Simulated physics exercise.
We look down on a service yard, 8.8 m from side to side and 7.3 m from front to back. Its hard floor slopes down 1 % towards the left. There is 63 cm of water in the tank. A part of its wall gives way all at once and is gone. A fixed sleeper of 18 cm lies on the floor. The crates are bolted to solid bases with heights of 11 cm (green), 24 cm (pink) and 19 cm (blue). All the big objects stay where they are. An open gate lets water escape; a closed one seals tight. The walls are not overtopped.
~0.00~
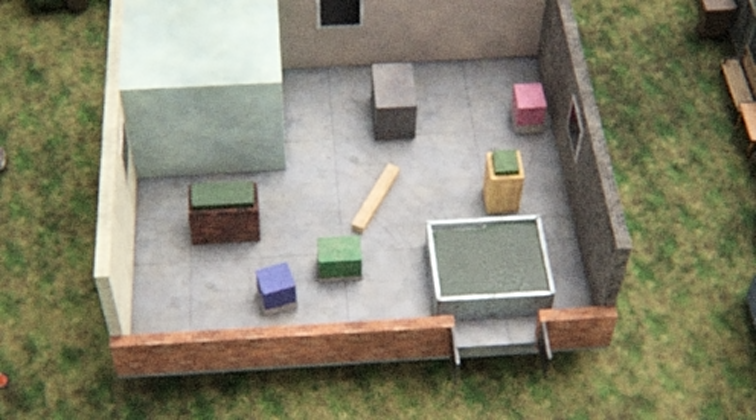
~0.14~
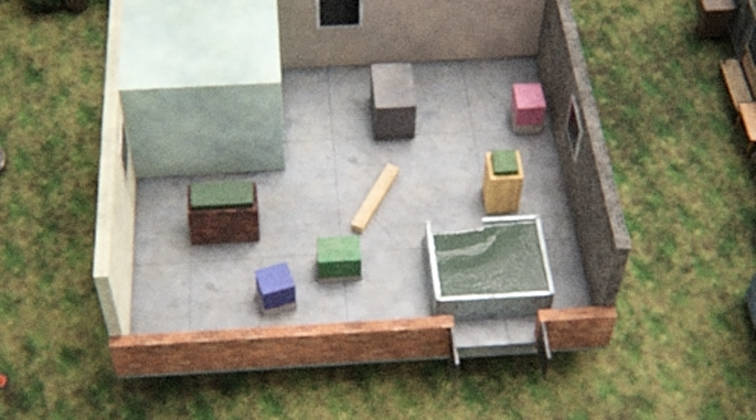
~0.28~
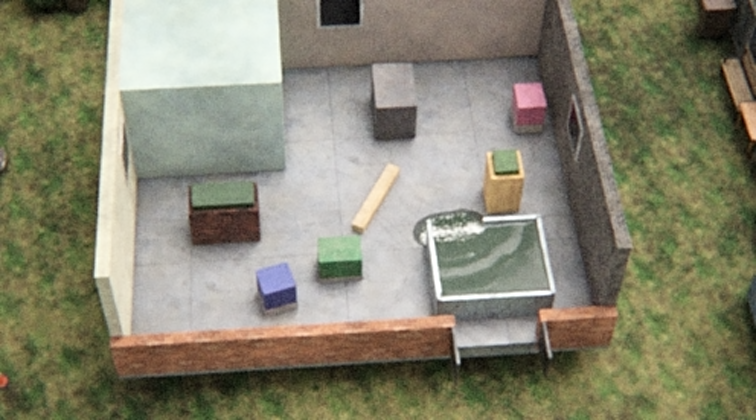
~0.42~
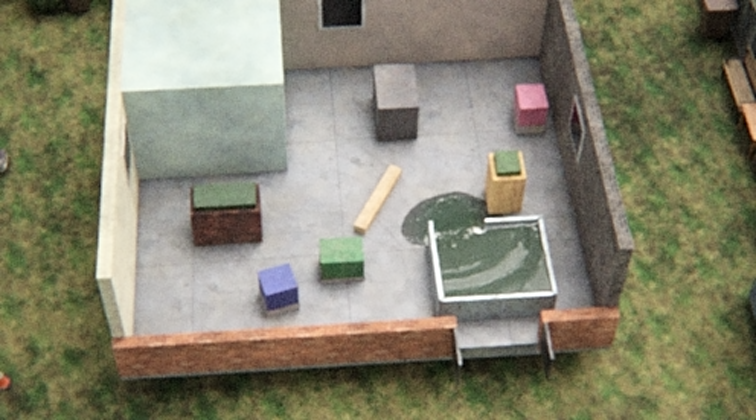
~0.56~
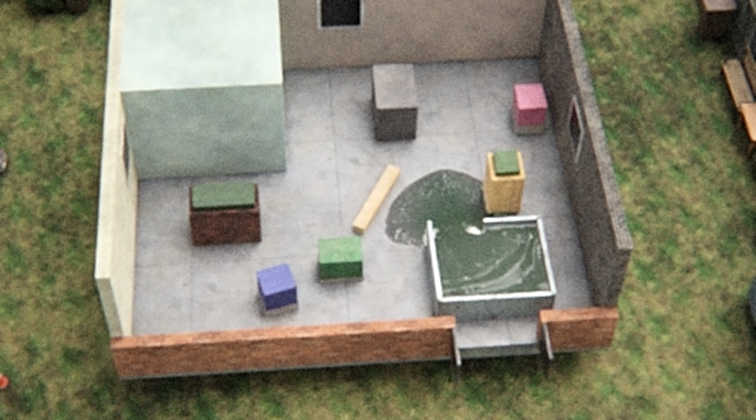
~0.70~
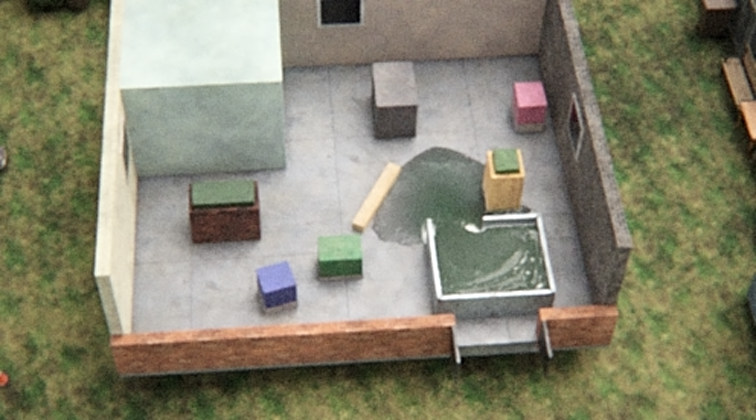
Dark green water lies still in a pale-rimmed tank at the lower right of a walled yard, seen from high above with grass around it. Blue, green and pink blocks, a grey block, a brick planter, a wooden stand and a loose plank sit on the grey floor. Part of the tank's back rim vanishes, and water pours out, spreading backward and leftward around the stand to the plank.
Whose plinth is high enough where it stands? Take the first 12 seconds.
One by one: The green crate stays dry; the pink crate escapes dry; the blue crate escapes dry.
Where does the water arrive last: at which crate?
Last comes the blue one.
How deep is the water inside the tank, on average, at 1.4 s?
Some 43 cm.
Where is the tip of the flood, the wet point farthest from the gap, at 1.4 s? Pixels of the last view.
Near (411, 75).
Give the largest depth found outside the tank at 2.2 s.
About 30 cm.
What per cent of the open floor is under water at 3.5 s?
Near 40 per cent is wet.
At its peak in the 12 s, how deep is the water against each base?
In cm: Green 8, pink 18, blue 7.
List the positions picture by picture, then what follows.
In the first picture, still water, 63 cm deep, in the tank at (489, 259).
In the second picture, water pours out at (455, 238) and has run 0.6 m, to (480, 235); deepest outside 19 cm, 63 cm at the tank's back.
In the third picture, the front is at (474, 214), 0.9 m from the gap at (455, 239); 0.9 m2 of floor is under water; 63 cm left at the back of the tank.
In the fourth picture, water pours out at (457, 240) and has run 1.3 m, to (461, 195); deepest outside 31 cm, 63 cm at the tank's back.
In the fifth picture, the front is at (451, 173), 1.9 m from the gap at (456, 239); 3.1 m2 of floor is under water; 58 cm left at the back of the tank.
In the sixth picture, the front is at (431, 152), 2.4 m from the gap at (456, 237); 4.3 m2 of floor is under water; 52 cm left at the back of the tank.
After 1.4 s water covers 20 % of the floor and is deepest (32 cm) near (442, 236); green plinth not reached, pink plinth not reached, blue plinth not reached.
After 2.2 s water covers 30 % of the floor and is deepest (30 cm) near (412, 143); green plinth reached, pink plinth reached, blue plinth not reached.
After 3.5 s water covers 40 % of the floor and is deepest (29 cm) near (530, 57); green plinth reached, pink plinth reached, blue plinth not reached.
After 7.0 s water covers 70 % of the floor and is deepest (13 cm) near (415, 99); green plinth reached, pink plinth reached, blue plinth reached.
After 12.0 s water covers 95 % of the floor and is deepest (10 cm) near (289, 76); highest at the green plinth 8 cm, highest at the pink plinth 18 cm, highest at the blue plinth 7 cm.
